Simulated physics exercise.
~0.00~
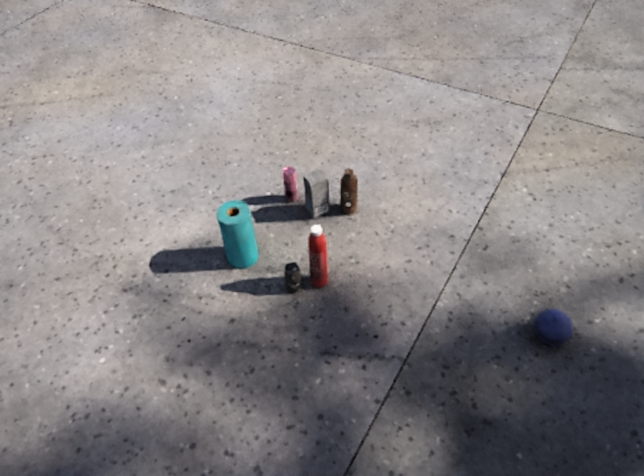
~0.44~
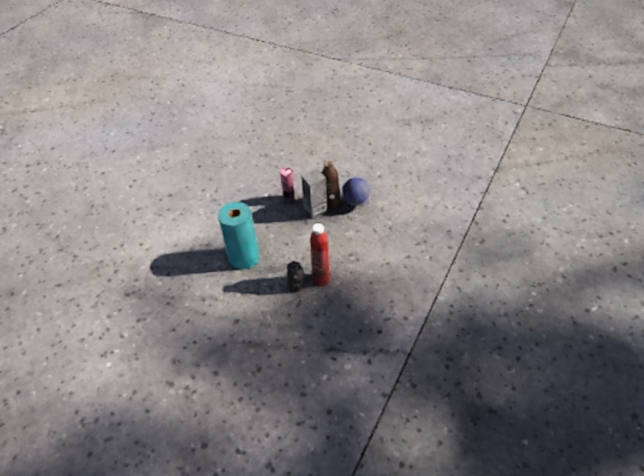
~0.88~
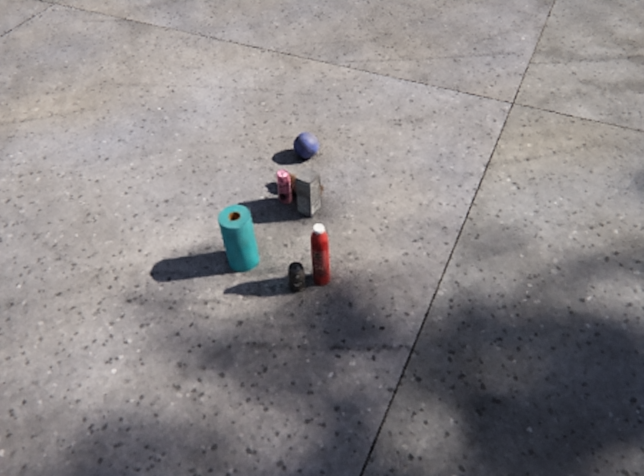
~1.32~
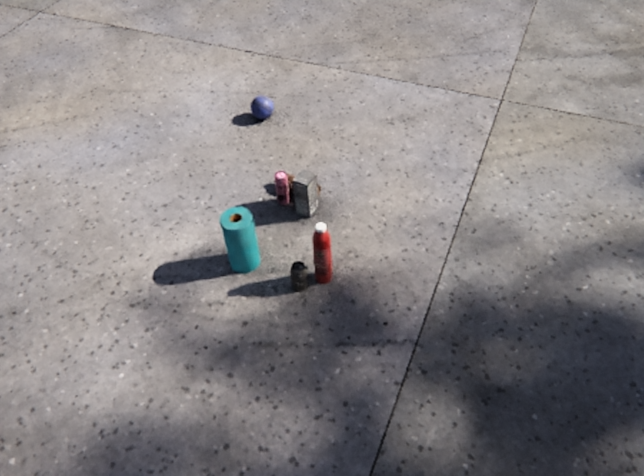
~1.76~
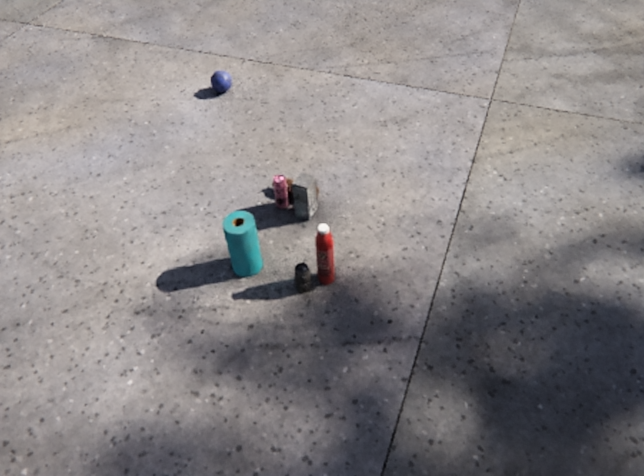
A blue ball rolled in from the right across the concrete and knocked over the brown bottle at the back of a small group of items, then kept rolling away toward the upper left while the turquoise roll and red bottle stayed standing.
